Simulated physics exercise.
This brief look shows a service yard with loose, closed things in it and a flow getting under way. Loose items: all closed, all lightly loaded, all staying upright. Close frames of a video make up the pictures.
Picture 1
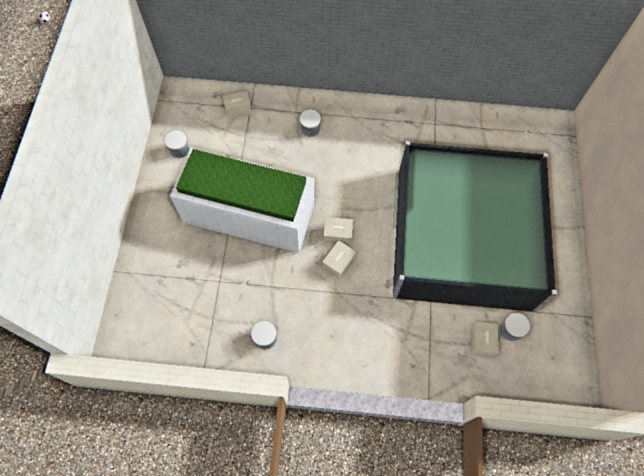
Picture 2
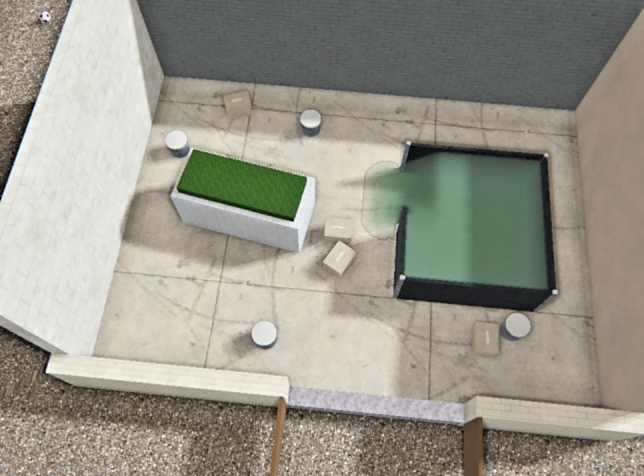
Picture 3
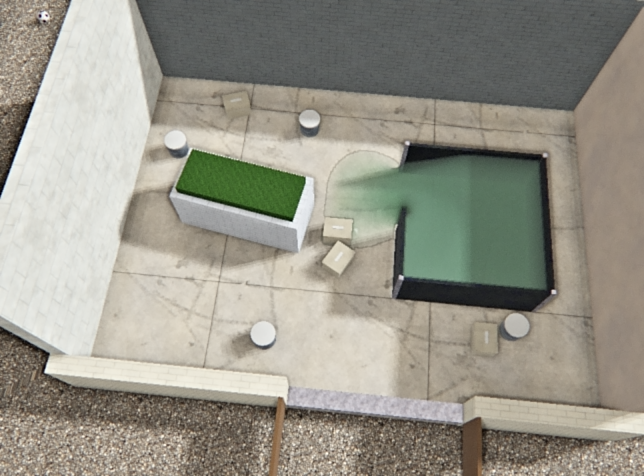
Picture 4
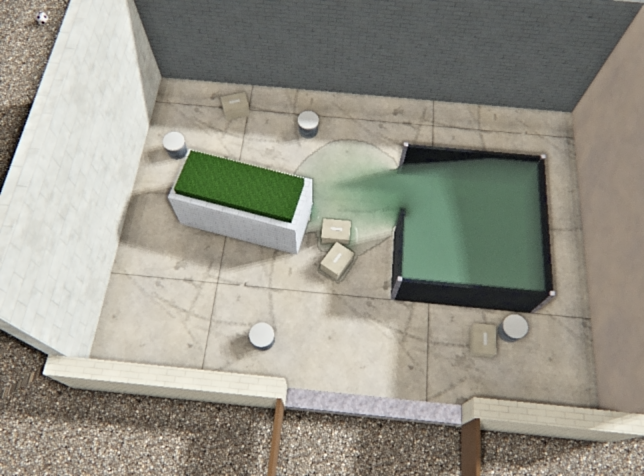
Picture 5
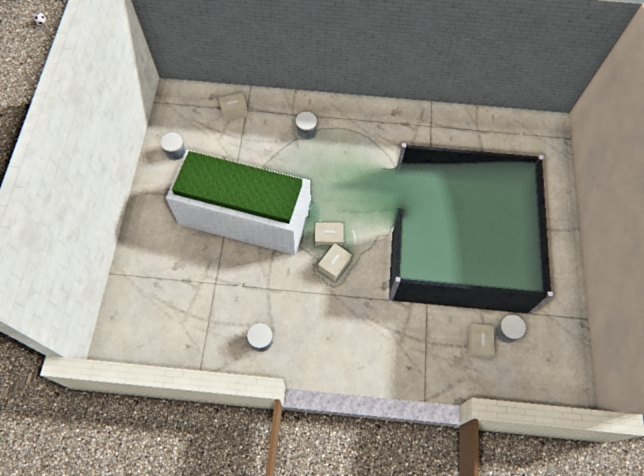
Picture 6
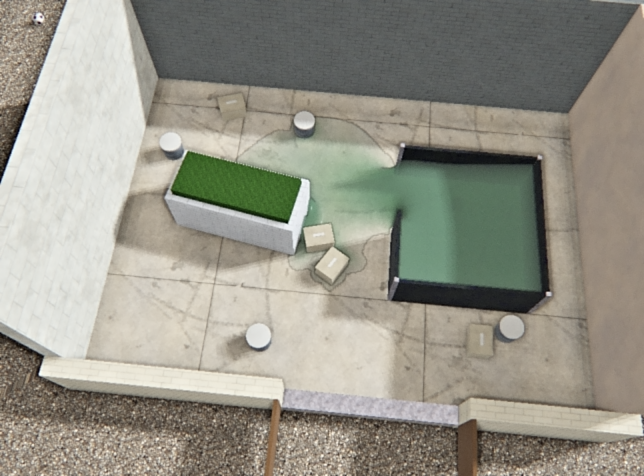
In a walled yard, green water spreads left from a dark-sided tank and nudges pale boxes.
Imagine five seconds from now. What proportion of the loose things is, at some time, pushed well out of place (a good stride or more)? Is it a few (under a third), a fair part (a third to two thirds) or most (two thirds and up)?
Most.
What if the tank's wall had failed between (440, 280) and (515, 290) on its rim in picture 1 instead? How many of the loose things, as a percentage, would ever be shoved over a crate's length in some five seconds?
My figure is about 20 %.
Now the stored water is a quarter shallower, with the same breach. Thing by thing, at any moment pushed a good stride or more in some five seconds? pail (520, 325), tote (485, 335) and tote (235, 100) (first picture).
In the order you named them: Stayed within the threshold, stayed within the threshold, went past the threshold.
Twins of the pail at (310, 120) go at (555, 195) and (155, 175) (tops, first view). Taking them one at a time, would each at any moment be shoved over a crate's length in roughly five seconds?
Going by the order given: Stays in place, pushed clear.
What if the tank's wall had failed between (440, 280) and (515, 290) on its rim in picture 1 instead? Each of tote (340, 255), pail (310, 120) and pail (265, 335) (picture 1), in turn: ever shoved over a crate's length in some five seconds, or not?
In the order asked: Never gets that far, then never gets that far, then never gets that far.
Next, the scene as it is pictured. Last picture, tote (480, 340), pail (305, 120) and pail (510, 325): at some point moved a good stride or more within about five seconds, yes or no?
Note, listed order - never went far / moved a long way / never went far.
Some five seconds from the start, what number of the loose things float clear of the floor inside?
Counting them up gives 4.
A moment on, 1 of 8 are well off their spots; 0 afloat.
Next, 5 of 8 are well off their spots; 3 afloat.
Later, 5 of 8 are well off their spots; 3 afloat.
In the end, 6 of 8 are well off their spots, and 6 have been at some point; 4 afloat.
